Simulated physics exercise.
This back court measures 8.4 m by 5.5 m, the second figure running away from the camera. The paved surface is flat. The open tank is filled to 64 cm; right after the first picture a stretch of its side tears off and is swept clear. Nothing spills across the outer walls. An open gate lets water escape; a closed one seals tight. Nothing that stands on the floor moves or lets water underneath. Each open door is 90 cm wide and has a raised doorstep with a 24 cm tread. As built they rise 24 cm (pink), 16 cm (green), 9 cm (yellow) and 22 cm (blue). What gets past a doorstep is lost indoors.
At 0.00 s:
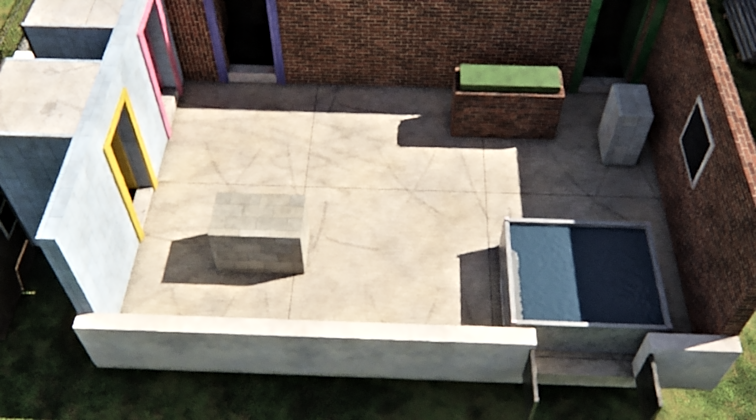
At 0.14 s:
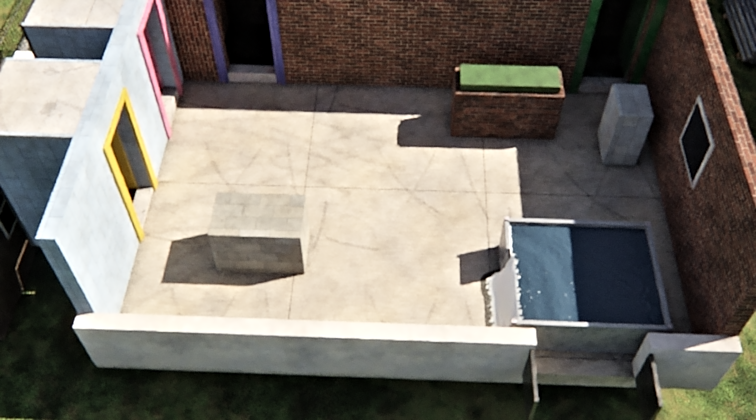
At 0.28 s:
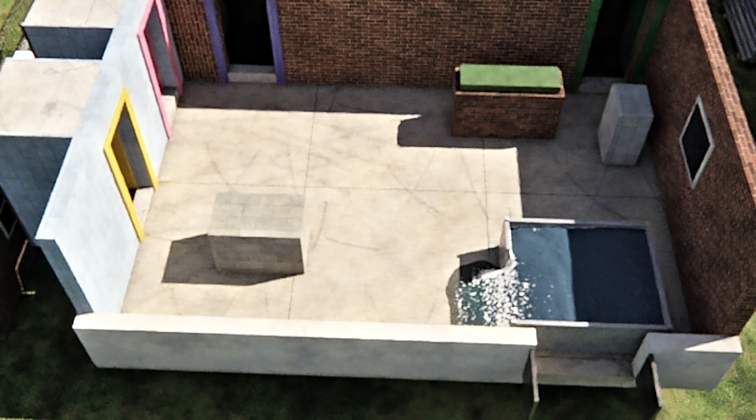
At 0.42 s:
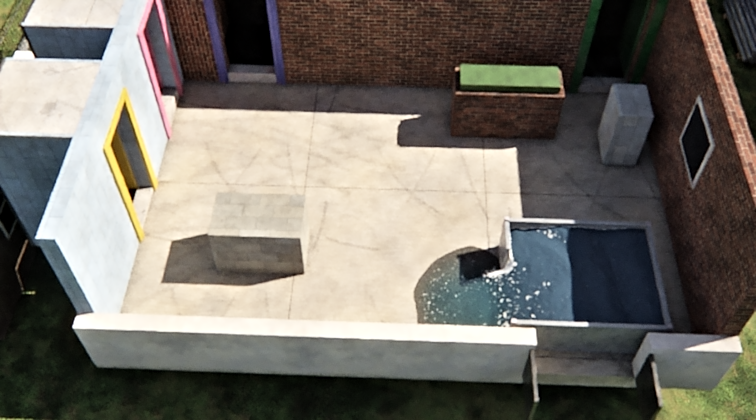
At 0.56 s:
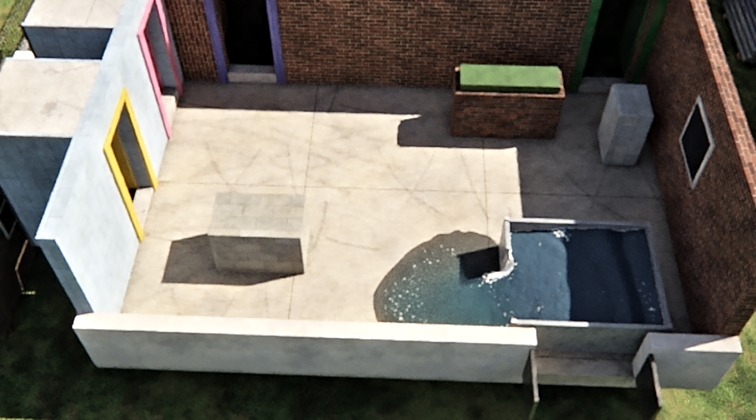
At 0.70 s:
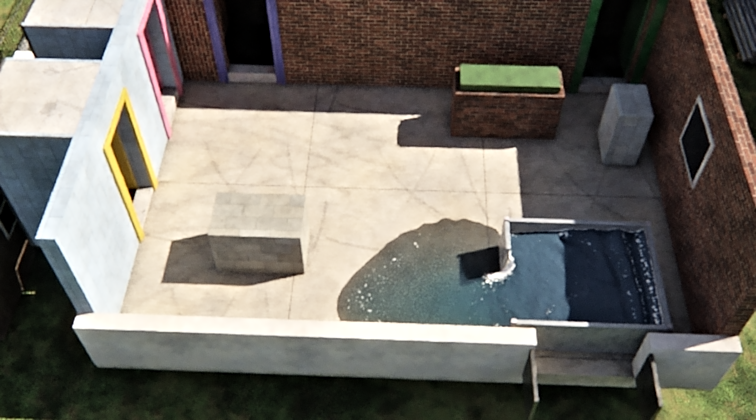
Water bursts from the left side of an open tank in the near right corner of a paved, walled court, seen from high above by a still camera. Yellow and pink doorways line the pale left wall, with purple and green ones at the back, a brick planter, and grey blocks. The side gives way, foam spills out, and a dark sheet spreads leftward across the paving.
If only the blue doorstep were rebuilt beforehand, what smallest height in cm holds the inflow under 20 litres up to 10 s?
About 12.5 cm.
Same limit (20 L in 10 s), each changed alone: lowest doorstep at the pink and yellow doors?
Roughly 10.0 cm at pink and 6.5 cm at yellow.
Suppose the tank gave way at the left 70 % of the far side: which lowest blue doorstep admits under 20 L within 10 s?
Then roughly 5.5 cm.
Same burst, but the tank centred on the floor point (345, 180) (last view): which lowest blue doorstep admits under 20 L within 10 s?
Then roughly 9.0 cm.
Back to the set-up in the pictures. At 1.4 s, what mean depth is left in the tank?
Roughly 41 cm on average.
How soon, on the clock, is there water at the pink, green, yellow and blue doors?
Pink 3.6 s, green 8.5 s, yellow 2.6 s, blue 3.6 s.
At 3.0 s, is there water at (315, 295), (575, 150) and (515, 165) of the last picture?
In turn: Under water, still dry, dry.
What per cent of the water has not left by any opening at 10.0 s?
Roughly 98 in a hundred.
After 1.4 s water covers 25 % of the floor, deepest (34 cm) near (499, 323); it has not reached the blue door.
After 3.0 s water covers 40 % of the floor, deepest (36 cm) near (119, 320); it has not reached the blue door.
After 10.0 s water covers 85 % of the floor, deepest (11 cm) near (447, 127); 7 cm at the blue door, 0 litres in over its 22 cm doorstep.
At the blue door as built, the water arrived by 3.7 s and peaked near 22 cm at 5.0 s.
With a doorstep of 10.5 cm, 38 litres would have come in within the 10 s; with 14 cm, 13 litres. So under 20 litres takes about 12.5 cm.
